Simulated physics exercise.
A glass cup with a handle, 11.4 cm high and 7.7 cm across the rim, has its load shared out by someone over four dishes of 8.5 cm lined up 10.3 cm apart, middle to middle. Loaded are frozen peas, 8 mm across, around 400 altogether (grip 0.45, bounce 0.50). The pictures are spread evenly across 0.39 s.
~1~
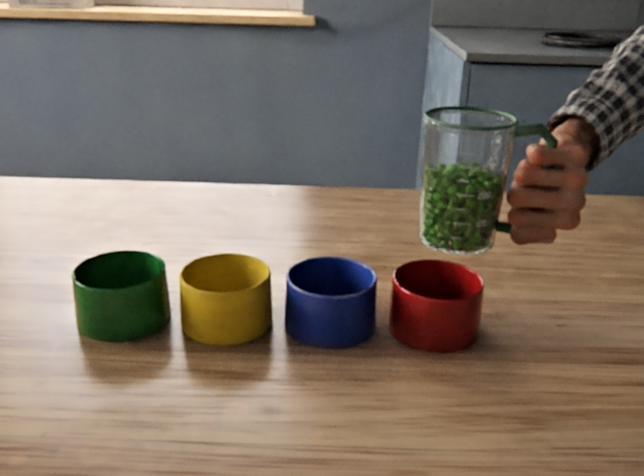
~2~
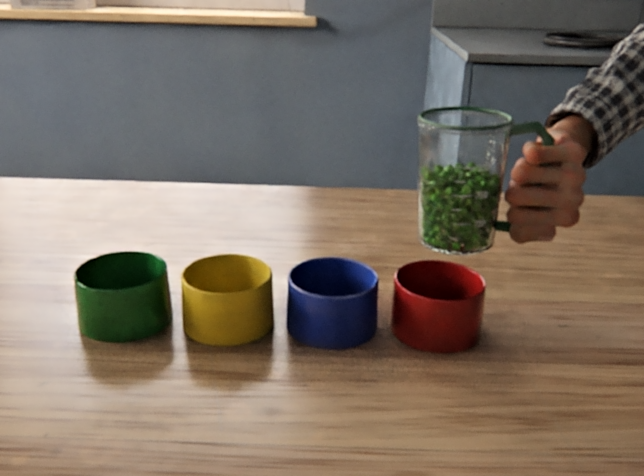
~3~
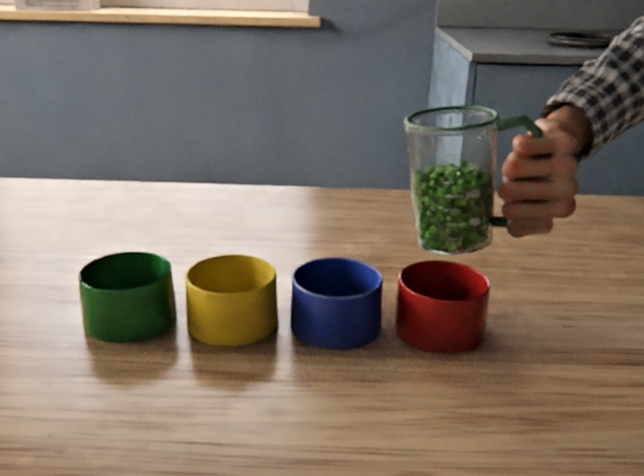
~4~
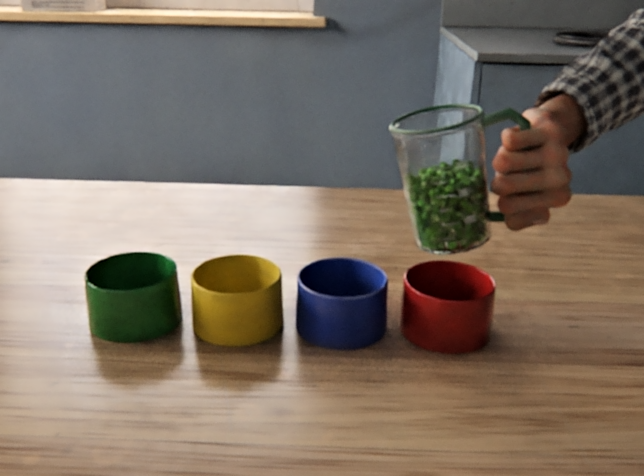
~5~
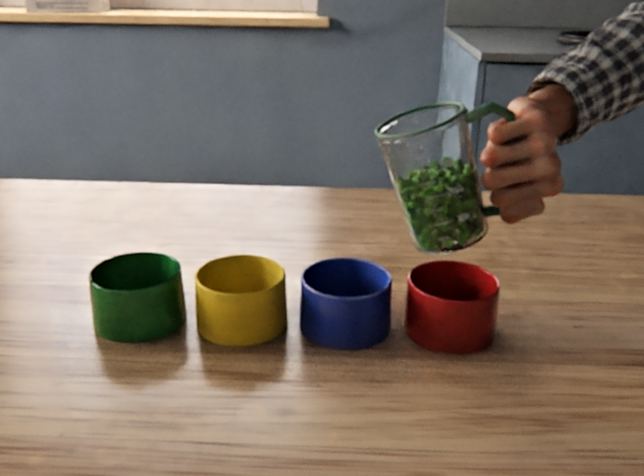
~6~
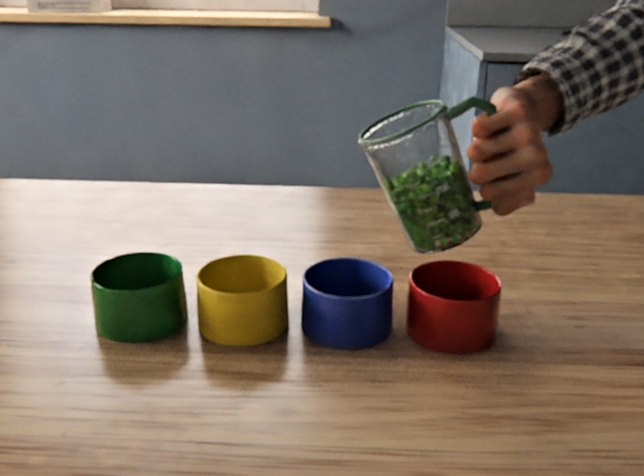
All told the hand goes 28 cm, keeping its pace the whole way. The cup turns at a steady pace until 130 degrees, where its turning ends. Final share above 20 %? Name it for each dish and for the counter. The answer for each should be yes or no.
Red - no, blue - no, green - yes, yellow - no, counter - no.
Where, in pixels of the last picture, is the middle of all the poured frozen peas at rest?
When it all comes to rest, the middle is near (134, 293).
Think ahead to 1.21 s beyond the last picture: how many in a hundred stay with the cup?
It works out to about 80 per cent of the load.
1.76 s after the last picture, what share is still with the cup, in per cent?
Close to 0 per cent of the load, I'd guess.
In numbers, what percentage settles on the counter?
Close to 5 per cent, give or take.
Then, 0.73 s after the last picture, tilt 79 degrees; cup holds 100 %.
Then, 1.21 s after the last picture, tilt 115 degrees; cup holds 80 %, green 15 %.
Then, 1.76 s after the last picture, tilt 130 degrees; cup holds 0 %, green 95 %.
In the end, red 0 %, blue 0 %, green 95 %, yellow 0 %, counter 5 %.
